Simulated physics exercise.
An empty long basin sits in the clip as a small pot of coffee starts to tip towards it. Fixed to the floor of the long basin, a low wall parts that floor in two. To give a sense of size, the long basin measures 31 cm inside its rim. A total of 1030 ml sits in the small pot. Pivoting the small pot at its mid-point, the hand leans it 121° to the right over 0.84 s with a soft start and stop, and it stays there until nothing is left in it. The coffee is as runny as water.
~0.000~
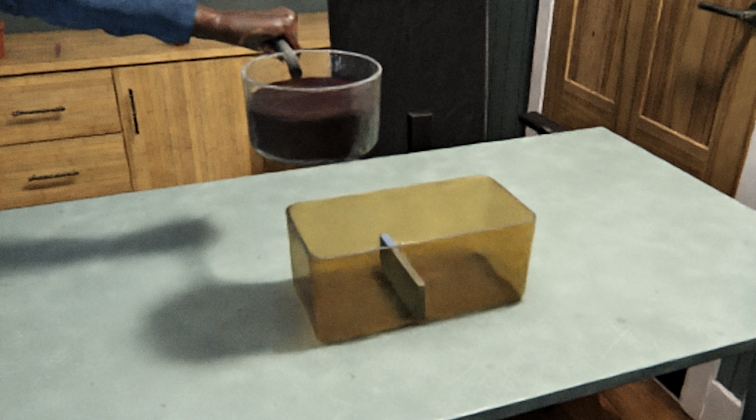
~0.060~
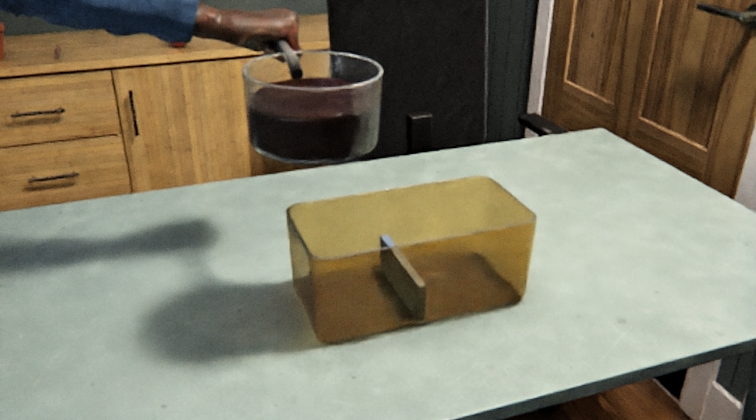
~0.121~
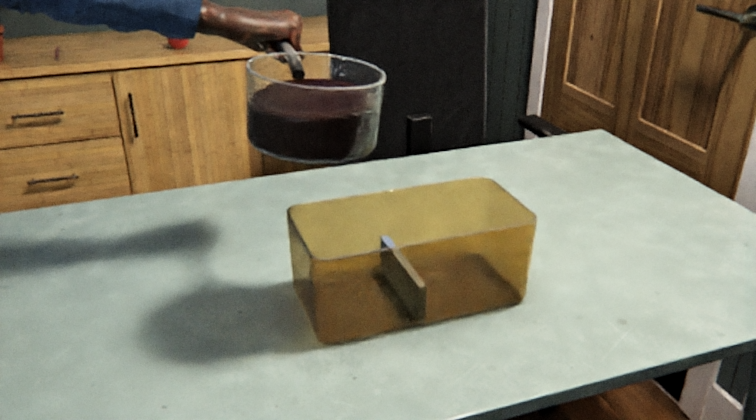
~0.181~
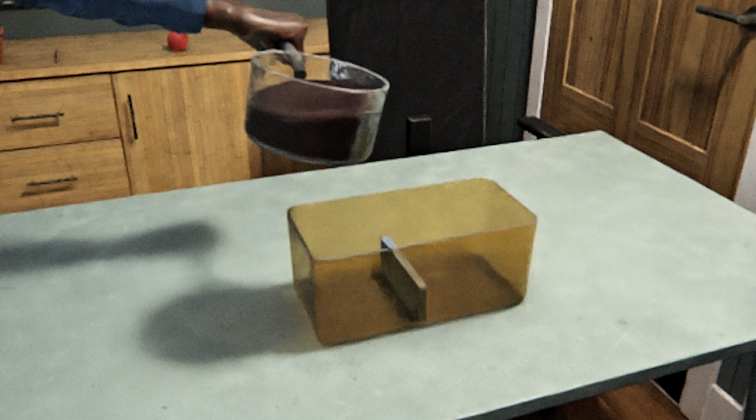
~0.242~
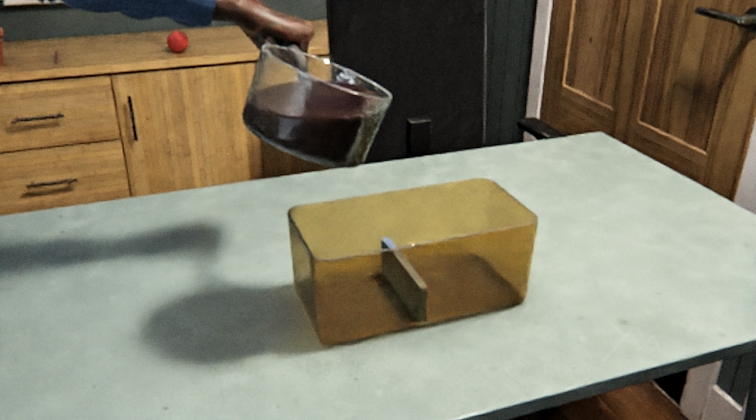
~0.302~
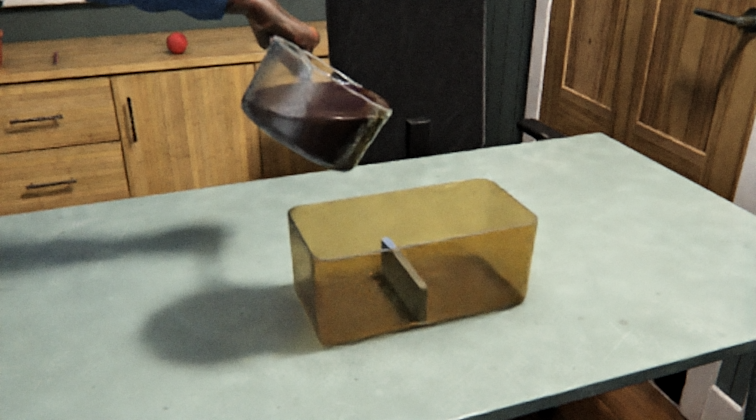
On a pale green table in a room with wooden cabinets, an empty amber basin with a low dividing wall stands still. Above it, a hand holds a clear pot of dark liquid nearly level, then leans it rightward, slowly at first and then more steeply, as the liquid shifts towards the lower rim.
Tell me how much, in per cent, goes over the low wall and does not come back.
I would say about 57 per cent.
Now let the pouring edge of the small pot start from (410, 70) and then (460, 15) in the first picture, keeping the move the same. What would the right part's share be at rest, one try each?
The first try gives around 80 percent, the second around 75 percent.
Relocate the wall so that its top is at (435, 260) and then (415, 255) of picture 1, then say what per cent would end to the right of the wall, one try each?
In order, 15 and 35 per cent.
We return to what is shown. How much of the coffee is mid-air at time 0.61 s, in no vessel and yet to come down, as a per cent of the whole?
Close to 44 in a hundred.
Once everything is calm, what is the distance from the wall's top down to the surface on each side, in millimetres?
Close to 36 mm left and close to 32 mm right.
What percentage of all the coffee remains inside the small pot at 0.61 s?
28 %.
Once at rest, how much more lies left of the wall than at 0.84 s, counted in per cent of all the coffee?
Roughly 12 percent.
By 0.61 s the tilt is 101° and 28 per cent is still to pour, 1 is left of the wall and 28 right of it.
By 0.84 s the tilt is 121° and 3 per cent is still to pour, 30 is left of the wall and 59 right of it.
By 1.08 s the tilt is 121° and 0 per cent is still to pour, 42 is left of the wall and 57 right of it.
By 1.34 s the tilt is 121° and 0 per cent is still to pour, 42 is left of the wall and 57 right of it.
At rest 42 per cent lies left of the wall, 57 right of it and 1 outside.
